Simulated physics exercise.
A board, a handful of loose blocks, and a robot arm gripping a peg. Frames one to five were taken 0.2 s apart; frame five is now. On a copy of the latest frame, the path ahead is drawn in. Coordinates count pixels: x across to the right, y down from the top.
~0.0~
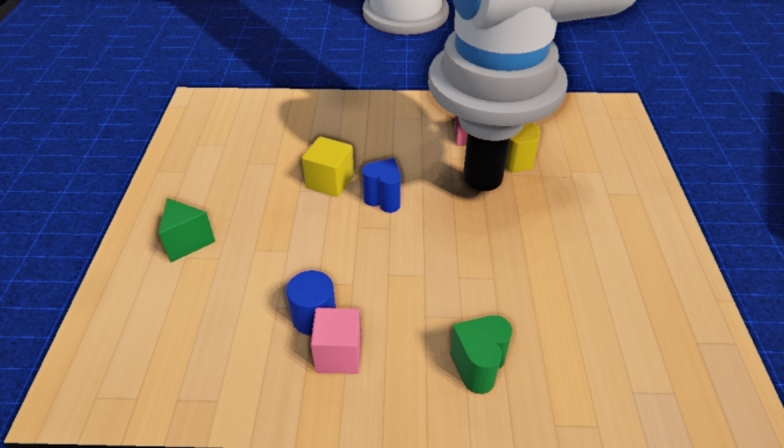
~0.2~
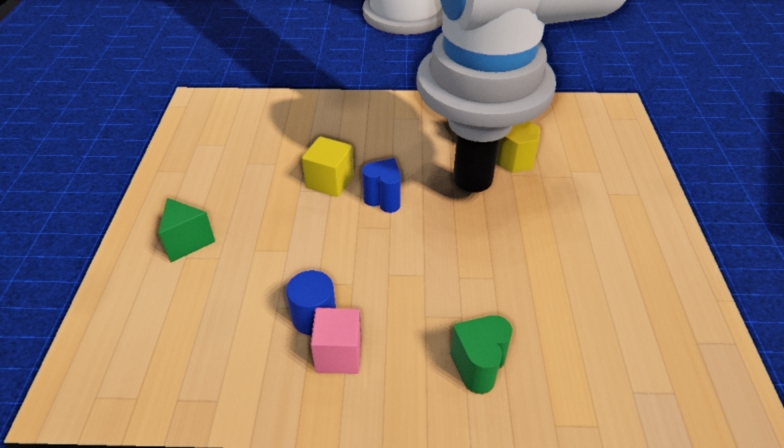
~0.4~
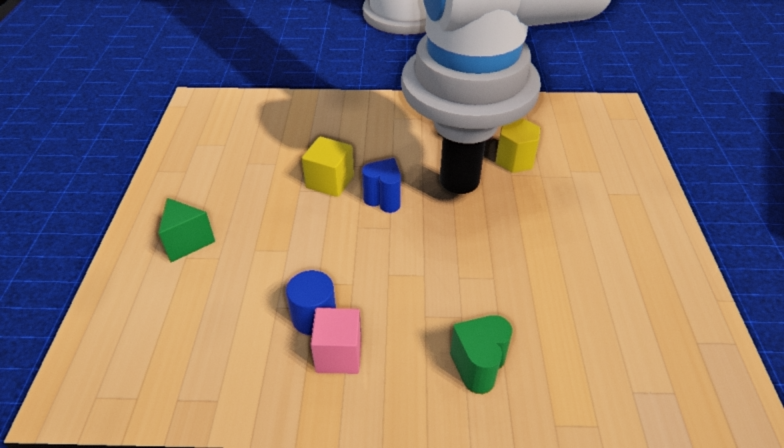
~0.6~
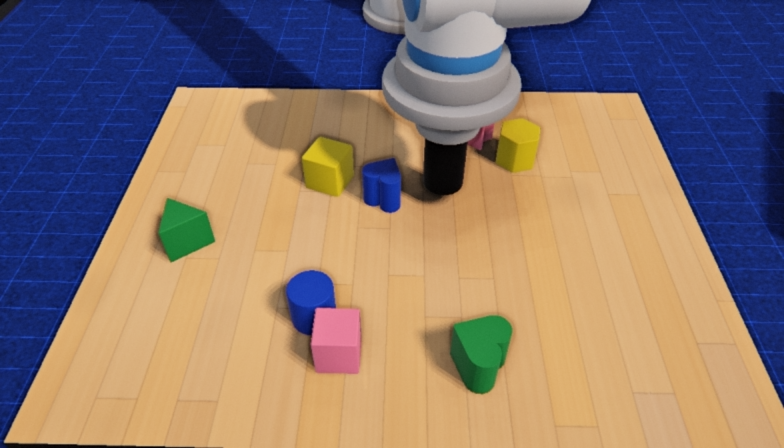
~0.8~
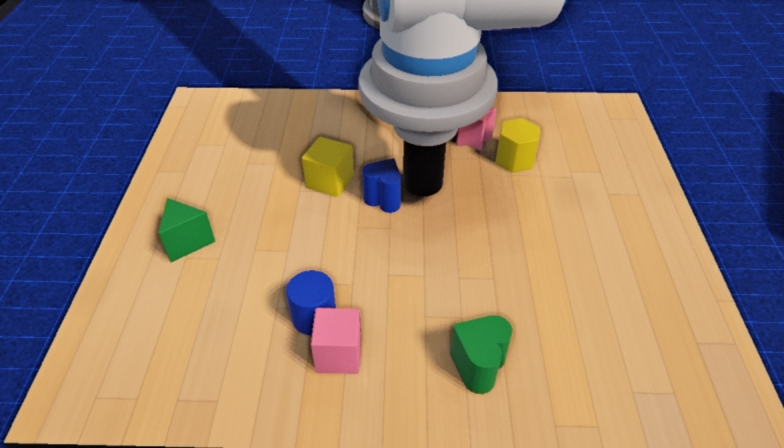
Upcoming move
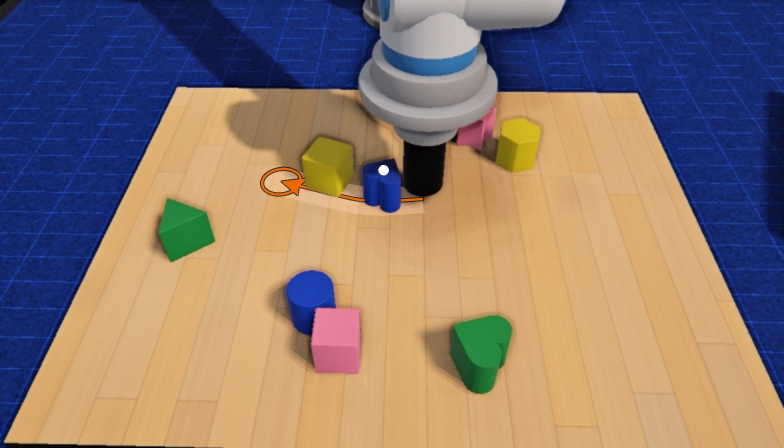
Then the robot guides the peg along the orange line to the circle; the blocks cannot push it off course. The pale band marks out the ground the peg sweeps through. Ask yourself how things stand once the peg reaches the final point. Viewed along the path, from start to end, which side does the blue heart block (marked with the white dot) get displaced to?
Facing the way the path runs, start to end, you'll find the blue heart block has shifted left.
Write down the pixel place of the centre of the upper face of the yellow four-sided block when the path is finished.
Its top middle: (278, 127).
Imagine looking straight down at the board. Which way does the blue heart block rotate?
Viewed from above: Anti-clockwise.
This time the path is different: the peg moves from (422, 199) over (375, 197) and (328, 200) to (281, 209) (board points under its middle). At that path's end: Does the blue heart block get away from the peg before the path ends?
I expect not.
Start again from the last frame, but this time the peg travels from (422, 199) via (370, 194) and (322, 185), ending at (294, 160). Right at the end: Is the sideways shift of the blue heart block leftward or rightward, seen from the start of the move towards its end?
Facing from start to end, it will go to the left.
Drawn move, from (422, 199) through (348, 198) to (281, 181); the dot is on the blue heart block.
On the path given first. One third of the way, peg at (372, 187); yellow four-sided block at (318, 150), turned 30° clockwise; blue heart block at (335, 172).
Two thirds of the way, peg at (324, 178); yellow four-sided block at (302, 142), turned 35° clockwise; blue heart block at (290, 175), turned 25° anticlockwise.
At the end, peg at (279, 167); yellow four-sided block at (278, 127), turned 70° clockwise; blue heart block at (269, 176), turned 55° anticlockwise.
